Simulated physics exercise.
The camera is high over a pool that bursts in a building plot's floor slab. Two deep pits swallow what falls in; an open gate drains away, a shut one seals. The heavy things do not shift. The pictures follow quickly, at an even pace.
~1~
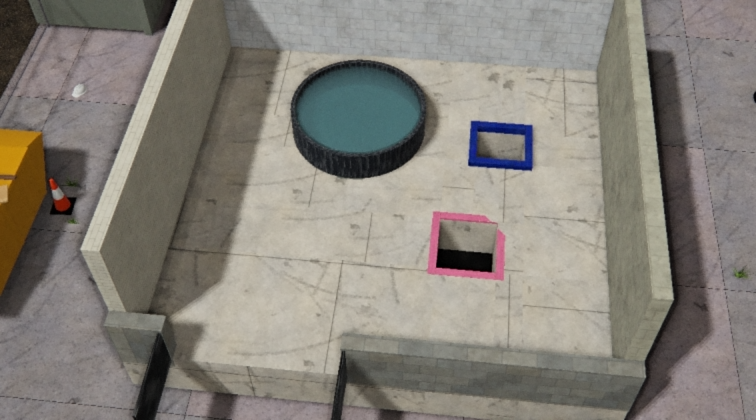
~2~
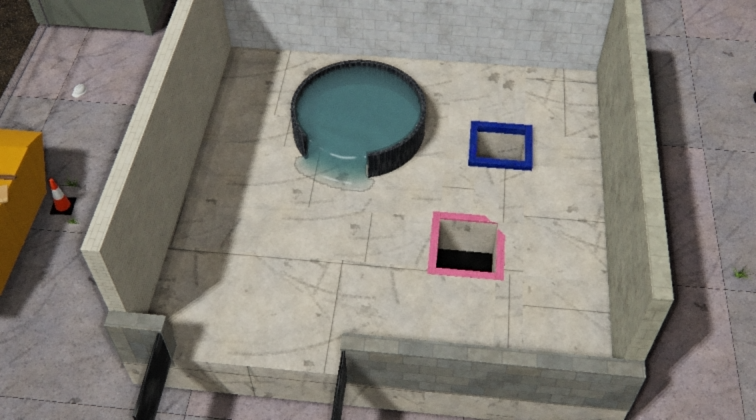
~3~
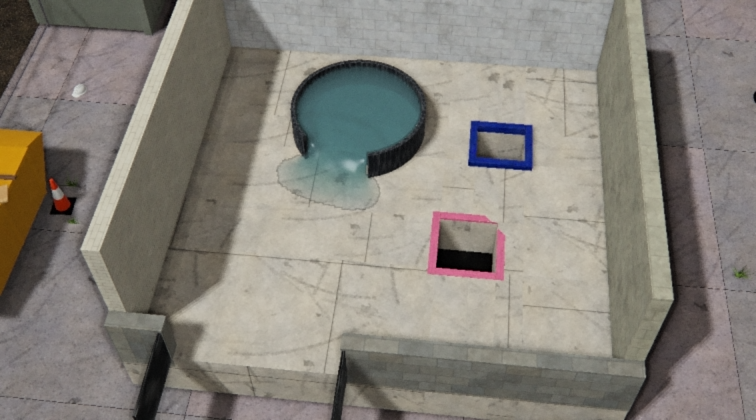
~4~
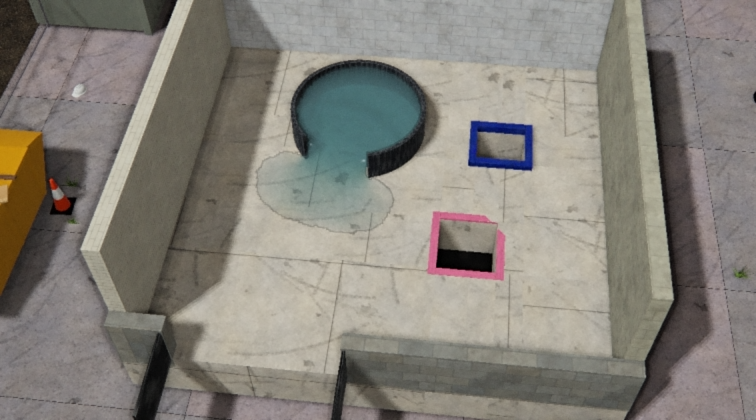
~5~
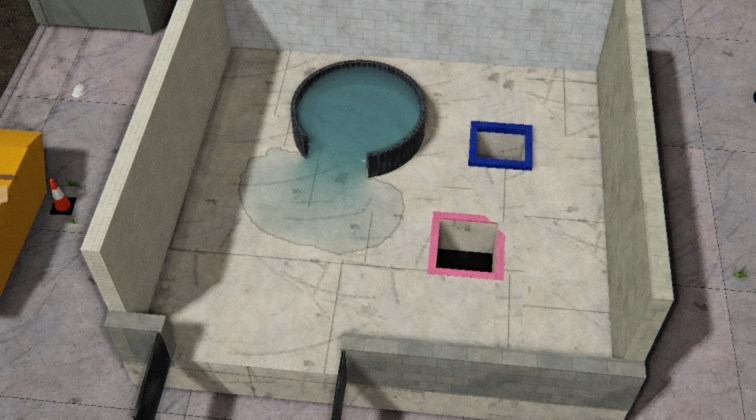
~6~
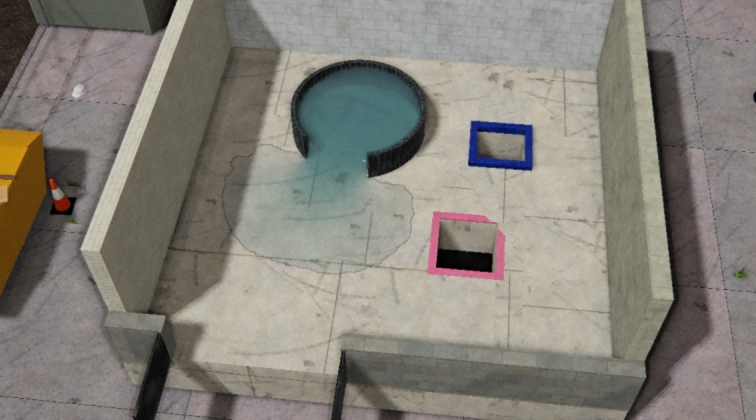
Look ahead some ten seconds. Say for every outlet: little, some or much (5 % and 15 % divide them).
In the end: The gate takes above 15 %; the pink pit takes not even 5 %; the blue pit takes not even 5 %.
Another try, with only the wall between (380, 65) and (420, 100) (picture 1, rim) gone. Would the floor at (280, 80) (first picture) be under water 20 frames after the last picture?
Answer: Wet.
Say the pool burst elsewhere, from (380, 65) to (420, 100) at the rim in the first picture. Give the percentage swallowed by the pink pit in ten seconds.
Parts in a hundred: Pink 8.
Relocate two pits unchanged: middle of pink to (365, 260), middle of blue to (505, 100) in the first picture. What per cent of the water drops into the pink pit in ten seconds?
Parts in a hundred: Pink 25.
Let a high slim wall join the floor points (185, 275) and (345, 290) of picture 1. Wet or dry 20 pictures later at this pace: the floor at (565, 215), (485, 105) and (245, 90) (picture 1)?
In turn: Dry, not flooded, not flooded.
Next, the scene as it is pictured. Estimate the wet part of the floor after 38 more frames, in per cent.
Near 45 in a hundred.
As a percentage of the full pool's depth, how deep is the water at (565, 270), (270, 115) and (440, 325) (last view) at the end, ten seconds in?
In that order: 4, 2 and 4 per cent.
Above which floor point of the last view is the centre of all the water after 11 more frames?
Around (325, 180).
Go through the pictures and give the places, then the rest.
The first frame shows the round tank at (358, 109) is whole and still.
In the second frame, water pours out at (334, 166) and has run to (302, 159).
In the third frame, water pours out at (334, 167) and has run to (369, 201).
In the fourth frame, the front is at (370, 223), out from the gap at (334, 167).
In the fifth frame, water pours out at (334, 167) and has run to (259, 220).
In the sixth frame, water pours out at (334, 167) and has run to (339, 269).
A moment on, water covers 30 % of the floor; the gate 0 %, the pink pit 0 %, the blue pit 0 %.
Next, water covers 35 % of the floor; the gate 5 %, the pink pit 0 %, the blue pit 0 %.
Then, water covers 40 % of the floor; the gate 17 %, the pink pit 0 %, the blue pit 0 %.
Later, water covers 45 % of the floor; the gate 35 %, the pink pit 1 %, the blue pit 0 %.
In the end, water covers 55 % of the floor; the gate 51 %, the pink pit 2 %, the blue pit 0 %.
